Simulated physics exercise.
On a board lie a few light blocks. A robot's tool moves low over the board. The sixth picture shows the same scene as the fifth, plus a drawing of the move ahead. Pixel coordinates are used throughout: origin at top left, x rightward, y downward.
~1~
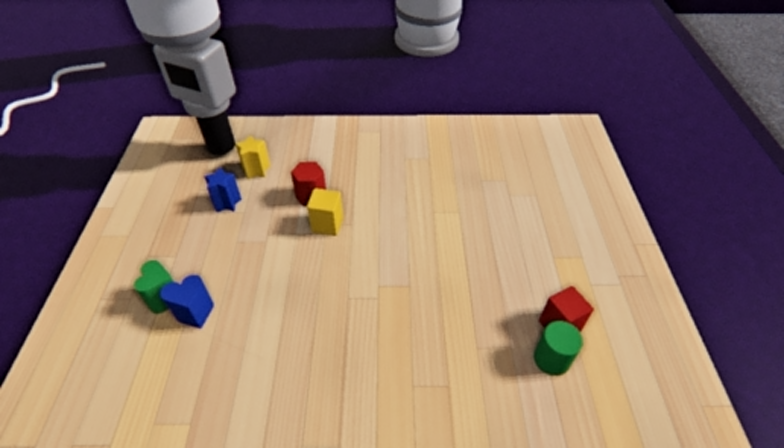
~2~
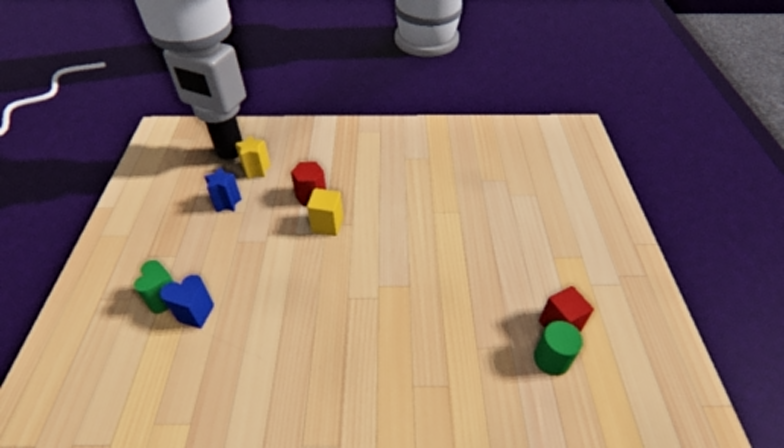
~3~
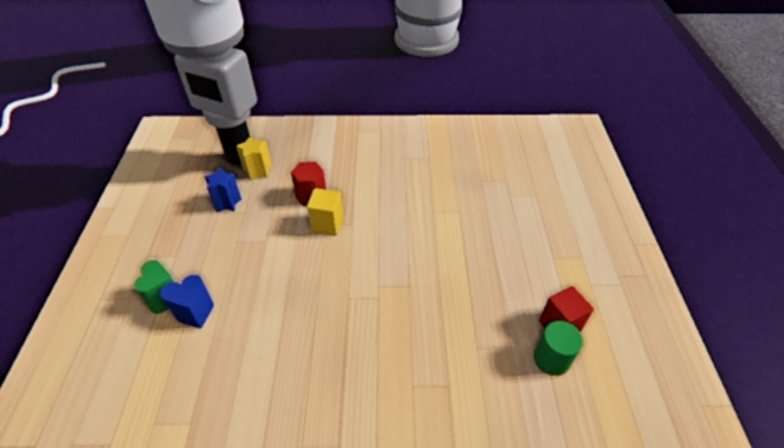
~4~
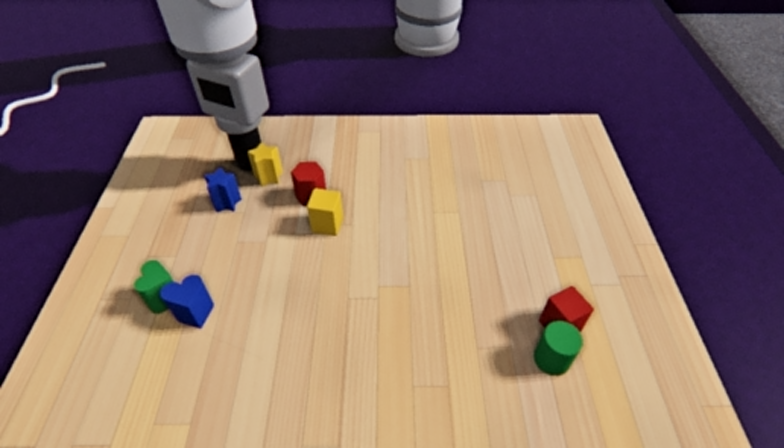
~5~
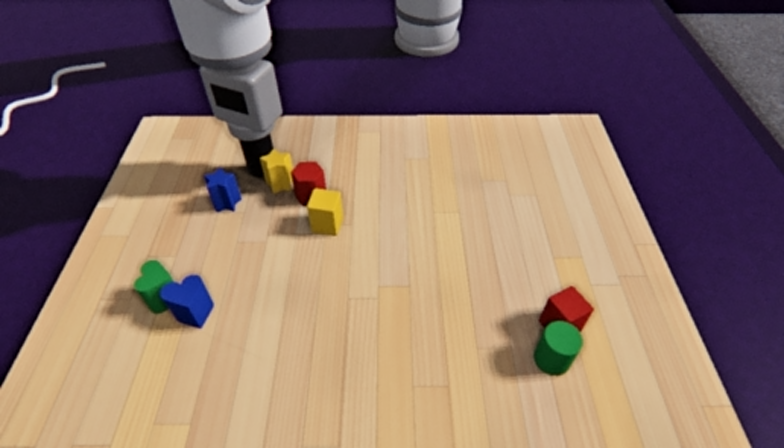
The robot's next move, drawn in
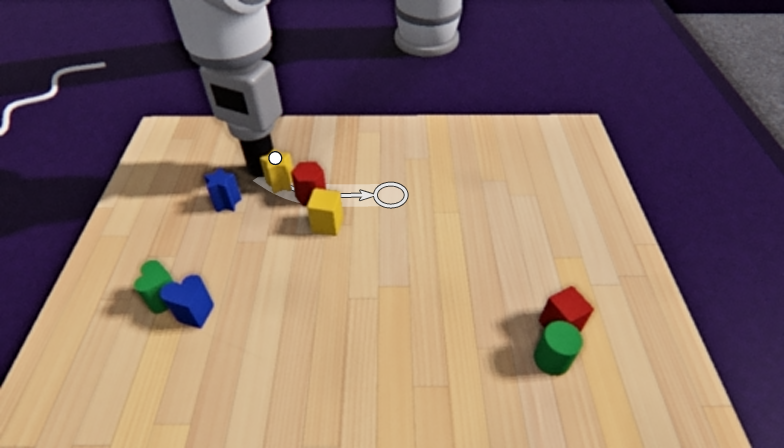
A robot arm slid its black tool right and slightly toward the viewer across a wooden board, then pushed the yellow star-shaped block closer to the red hexagon while the other blocks stayed still.
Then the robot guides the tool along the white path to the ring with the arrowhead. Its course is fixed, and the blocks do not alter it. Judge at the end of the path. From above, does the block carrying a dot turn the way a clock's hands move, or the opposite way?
From overhead, clockwise.
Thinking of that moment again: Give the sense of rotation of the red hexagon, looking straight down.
Turns anticlockwise.
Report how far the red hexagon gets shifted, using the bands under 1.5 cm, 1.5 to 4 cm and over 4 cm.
Past 4 cm.
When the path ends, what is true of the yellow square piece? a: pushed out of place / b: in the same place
My pick is a.
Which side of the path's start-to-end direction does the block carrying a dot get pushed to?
It heads right.
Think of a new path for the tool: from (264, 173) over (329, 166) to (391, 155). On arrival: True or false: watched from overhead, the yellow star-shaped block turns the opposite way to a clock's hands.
The statement is false.
Path on the board, from (264, 173) over (298, 190) and (344, 195) to (391, 195); the dot is on the yellow star-shaped block.
The first path, step by step. One third of the way, tool at (298, 185); yellow star-shaped block at (308, 179); red hexagon at (337, 180), turned 50° anticlockwise.
Two thirds of the way, tool at (345, 190); yellow star-shaped block at (348, 189), turned 35° clockwise; red hexagon at (379, 194), turned 60° anticlockwise; yellow square piece at (334, 209), turned 50° clockwise.
At the end, tool at (391, 190); blue star-shaped block in place; yellow star-shaped block at (351, 189), turned 65° clockwise; red hexagon at (381, 196), turned 70° anticlockwise; yellow square piece at (334, 209), turned 50° clockwise.
